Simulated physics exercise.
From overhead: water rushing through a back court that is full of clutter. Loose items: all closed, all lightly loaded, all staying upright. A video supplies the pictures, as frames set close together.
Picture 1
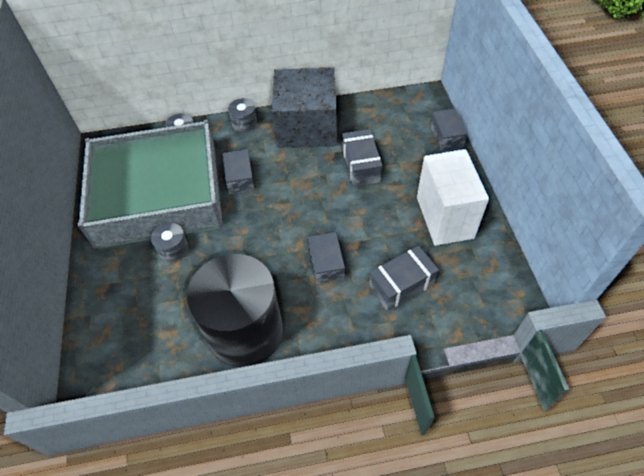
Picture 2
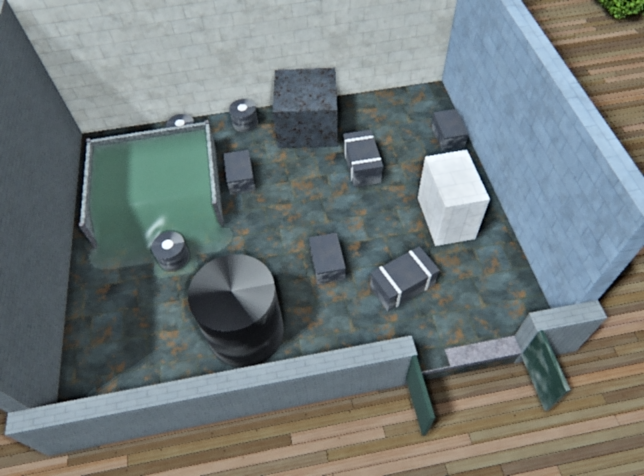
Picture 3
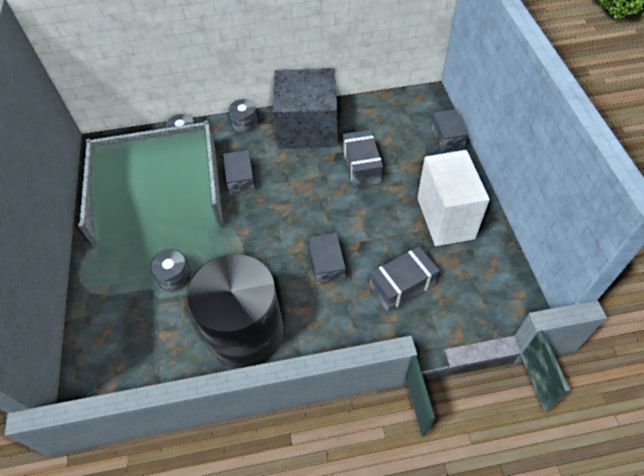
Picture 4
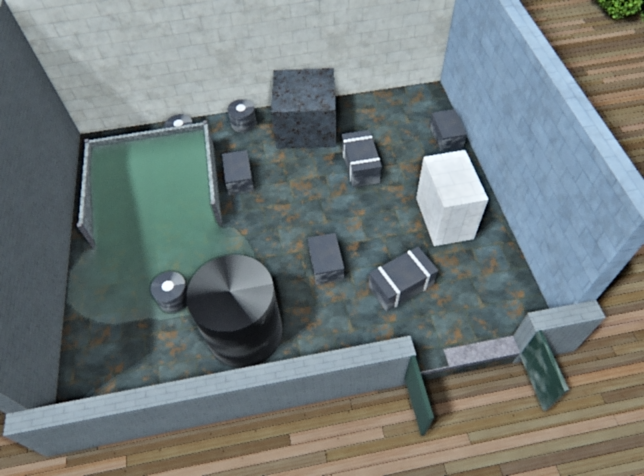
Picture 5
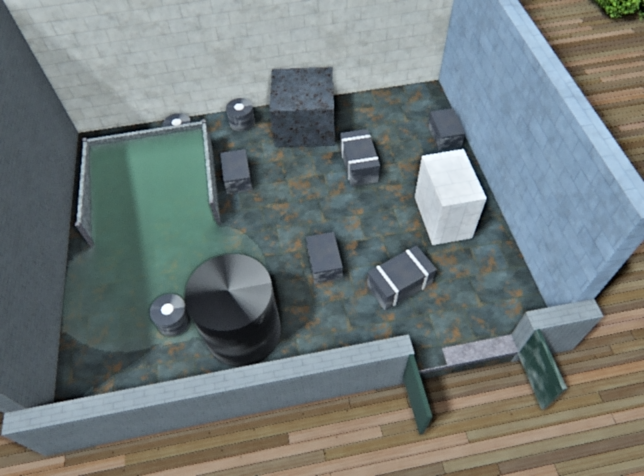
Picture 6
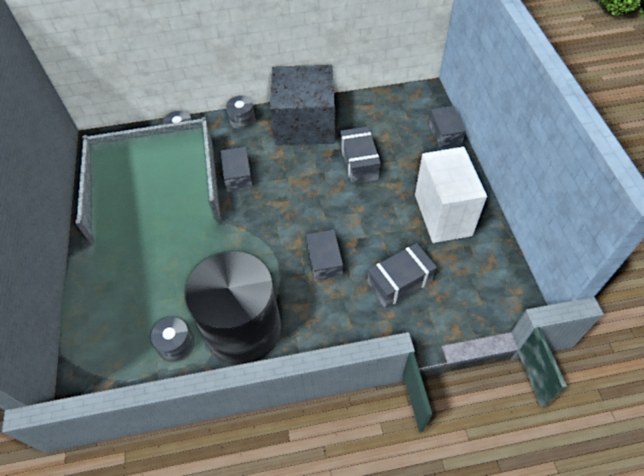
The clip shows a walled court from above as green water pours out of a tank at the left and spreads across the floor, pushing a small round tub toward the near wall while the other objects stay in place.
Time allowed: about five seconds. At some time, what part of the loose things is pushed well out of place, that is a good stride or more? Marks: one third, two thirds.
Middle band.
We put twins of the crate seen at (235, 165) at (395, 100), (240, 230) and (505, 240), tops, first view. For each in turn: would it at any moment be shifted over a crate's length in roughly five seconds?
Okay, in order the twins go nowhere much, a long way, nowhere much.
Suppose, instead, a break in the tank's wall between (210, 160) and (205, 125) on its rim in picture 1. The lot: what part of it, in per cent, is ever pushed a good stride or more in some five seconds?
Roughly 60 %.
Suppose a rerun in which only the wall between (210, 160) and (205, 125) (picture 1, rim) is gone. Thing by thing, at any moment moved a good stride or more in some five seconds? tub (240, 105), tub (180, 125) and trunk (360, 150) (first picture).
Each in turn, ends up that far off, ends up that far off, ends up that far off.
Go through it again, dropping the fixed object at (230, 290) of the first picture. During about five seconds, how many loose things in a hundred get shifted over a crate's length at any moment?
I'd put the share at 20 percent.
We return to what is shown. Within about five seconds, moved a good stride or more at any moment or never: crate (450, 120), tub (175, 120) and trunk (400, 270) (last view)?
Successively: Never went far, never went far, moved a long way.
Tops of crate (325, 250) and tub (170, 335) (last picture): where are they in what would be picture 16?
(358, 235) and (199, 358), about.
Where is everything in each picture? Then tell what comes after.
A tub at (167, 236) rests on the ground; a crate at (450, 123), on the bottom; 0 of 8 have shifted, in the first frame.
A tub at (168, 245), on the bottom, close to its start; a crate at (451, 123) rests on the ground; 1 of 8 have shifted, in the second frame.
A tub at (168, 264), on the bottom, a stride from its start; a crate at (450, 123), on the bottom; 1 of 8 have shifted, in the third frame.
A tub at (168, 286), on the bottom, a stride from its start; a crate at (449, 123), on the bottom; 1 of 8 have shifted, in the fourth frame.
A tub at (167, 310) rests on the ground, a stride from its start; a crate at (447, 122), on the bottom; 1 of 8 have shifted, in the fifth frame.
A tub at (169, 334), on the bottom, far from its start; a crate at (448, 120) rests on the ground; 1 of 8 have shifted, in the sixth frame.
A moment on, 1 of 8 are well off their spots; 1 afloat.
Next, 2 of 8 are well off their spots; 1 afloat.
Later, 3 of 8 are well off their spots; 1 afloat.
In the end, 3 of 8 are well off their spots, and 3 have been at some point; 2 afloat.
